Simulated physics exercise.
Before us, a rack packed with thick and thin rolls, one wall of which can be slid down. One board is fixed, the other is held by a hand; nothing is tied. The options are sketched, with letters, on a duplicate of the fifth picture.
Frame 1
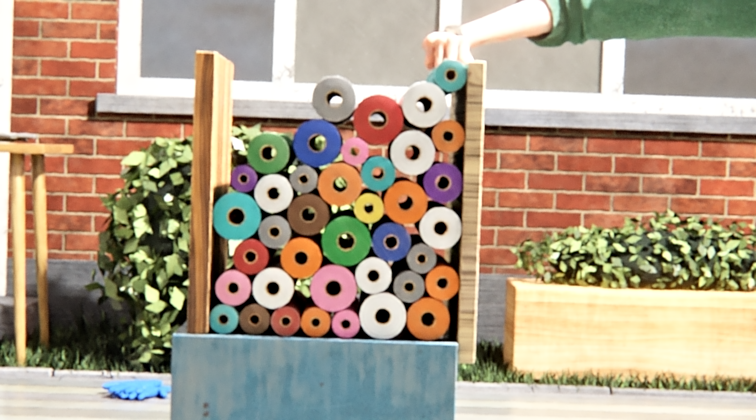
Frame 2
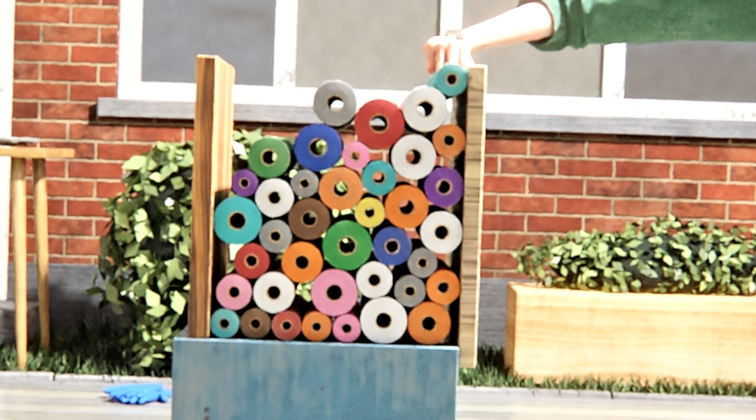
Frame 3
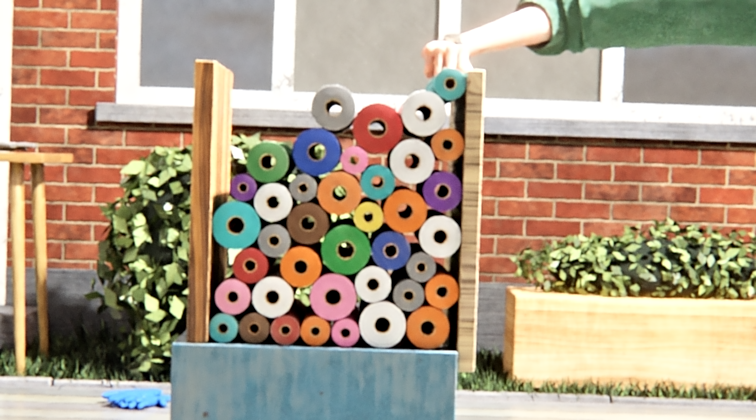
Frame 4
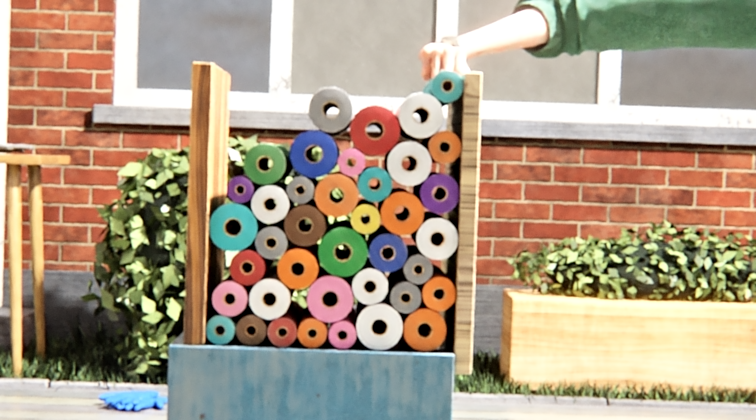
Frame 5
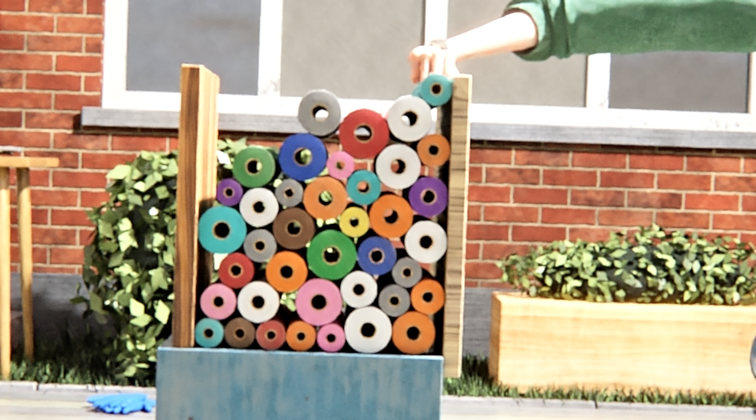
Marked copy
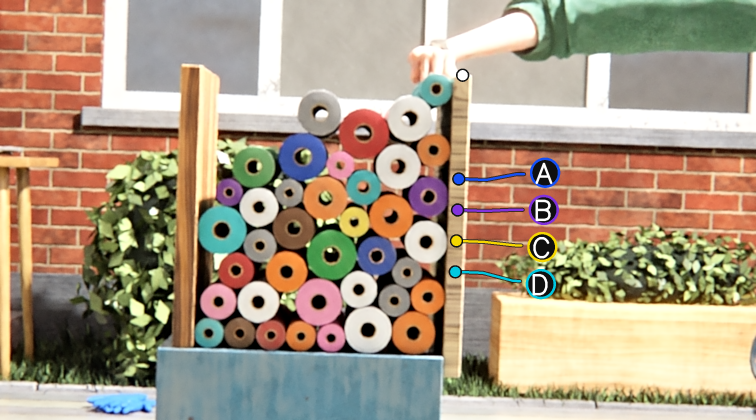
Outside a brick building, a hand resting atop a rack of colourful rolls, the rolls staying still as the view shifts slightly.
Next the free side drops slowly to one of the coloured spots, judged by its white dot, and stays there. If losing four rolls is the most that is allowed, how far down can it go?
Slide it to B.
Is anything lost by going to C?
At C: Yes.
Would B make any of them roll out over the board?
At B: Yes.
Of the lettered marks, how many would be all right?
The number is two.
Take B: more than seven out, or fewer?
It loses fewer than seven.
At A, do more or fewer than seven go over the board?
It loses fewer than seven.
On the marked copy, A at (459, 179); B at (458, 210); C at (457, 241); D at (456, 272); the white dot at (463, 75).
With B. Early on, top of the board (451, 136).
Further on, top of the board (449, 207).
At the end, top of the board (449, 210), three out over the board.
As for the rest, A one out over the board; C more than four out over the board; D more than four out over the board.
